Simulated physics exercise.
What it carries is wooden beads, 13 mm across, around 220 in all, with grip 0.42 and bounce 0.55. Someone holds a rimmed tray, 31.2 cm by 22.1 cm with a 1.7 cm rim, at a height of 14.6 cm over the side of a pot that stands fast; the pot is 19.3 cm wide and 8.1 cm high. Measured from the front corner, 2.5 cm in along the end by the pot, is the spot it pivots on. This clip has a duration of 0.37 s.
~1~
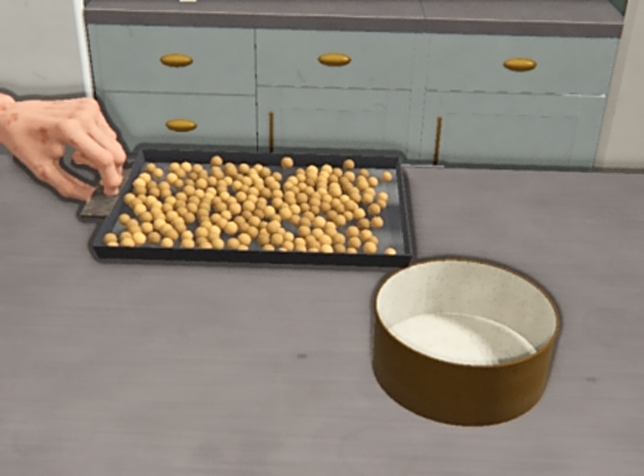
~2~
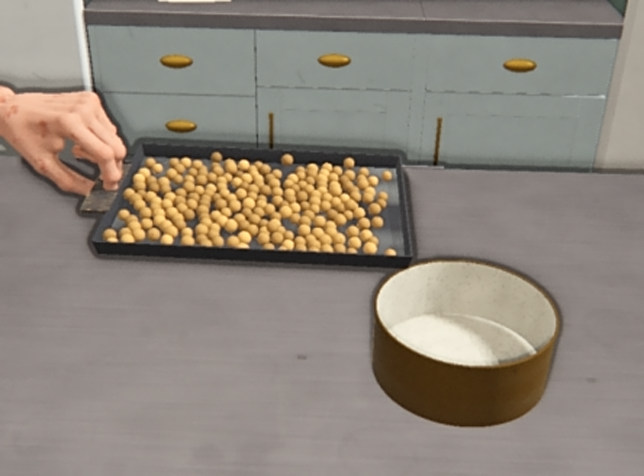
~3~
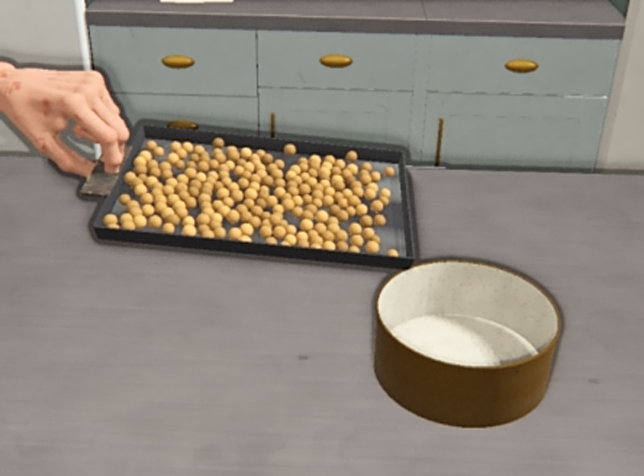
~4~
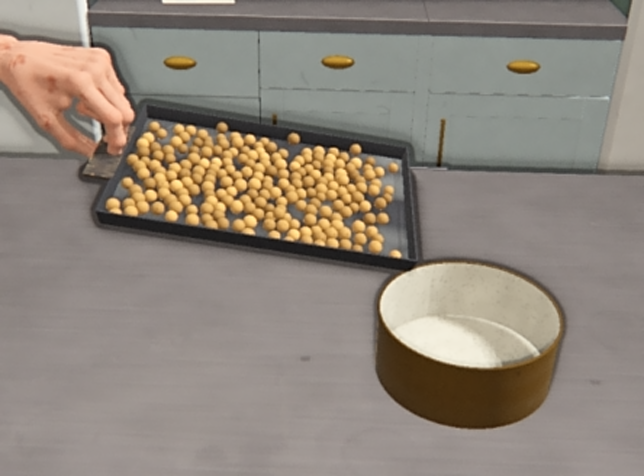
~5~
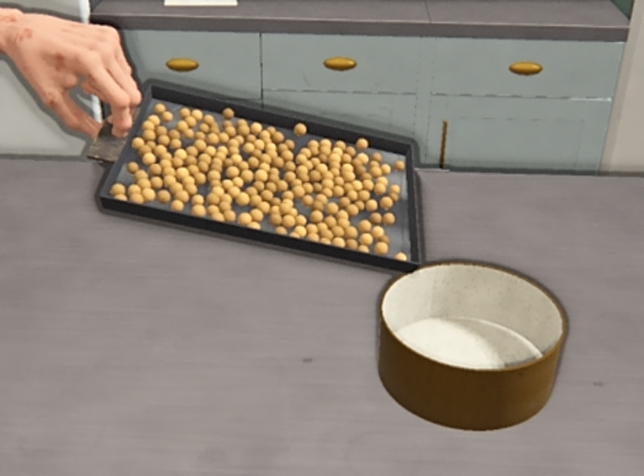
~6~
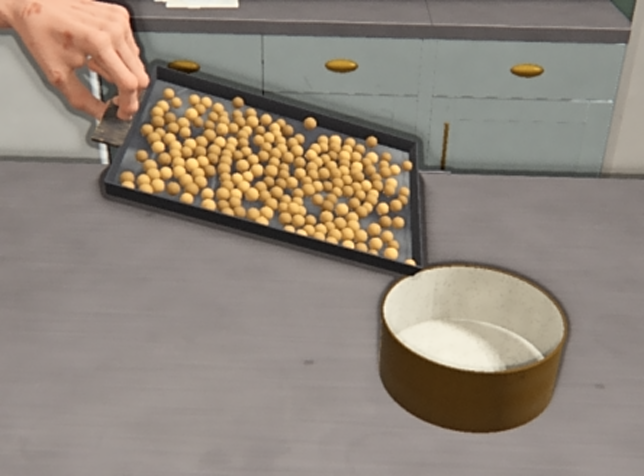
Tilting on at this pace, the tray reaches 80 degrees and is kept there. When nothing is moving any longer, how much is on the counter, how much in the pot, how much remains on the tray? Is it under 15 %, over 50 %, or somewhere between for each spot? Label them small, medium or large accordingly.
Counter - small, pot - large, tray - small.
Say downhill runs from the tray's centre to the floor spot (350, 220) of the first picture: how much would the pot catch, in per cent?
About 55 per cent.
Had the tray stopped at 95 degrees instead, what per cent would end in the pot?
Around 95 in a hundred.
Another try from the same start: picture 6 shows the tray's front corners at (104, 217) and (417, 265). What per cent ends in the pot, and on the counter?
That works out as pot 65 and counter 30.
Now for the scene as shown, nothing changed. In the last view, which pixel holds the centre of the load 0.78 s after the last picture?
Estimated centre of load: Around (390, 157).
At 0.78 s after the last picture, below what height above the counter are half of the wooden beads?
I'd put it near 26 cm.
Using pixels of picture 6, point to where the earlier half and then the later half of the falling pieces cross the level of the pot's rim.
Around (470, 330), then (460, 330).
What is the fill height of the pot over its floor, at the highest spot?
Around 3.5 cm above the floor.
Then, 0.47 s after the last picture, tilt 48 degrees; the tray holds 100 %, the pot 0 %.
Then, 0.78 s after the last picture, tilt 68 degrees; the tray holds 100 %, the pot 0 %.
Then, 1.19 s after the last picture, tilt 80 degrees; the tray holds 40 %, the pot 40 %.
In the end, counter 5 %, pot 95 %, tray 5 %.
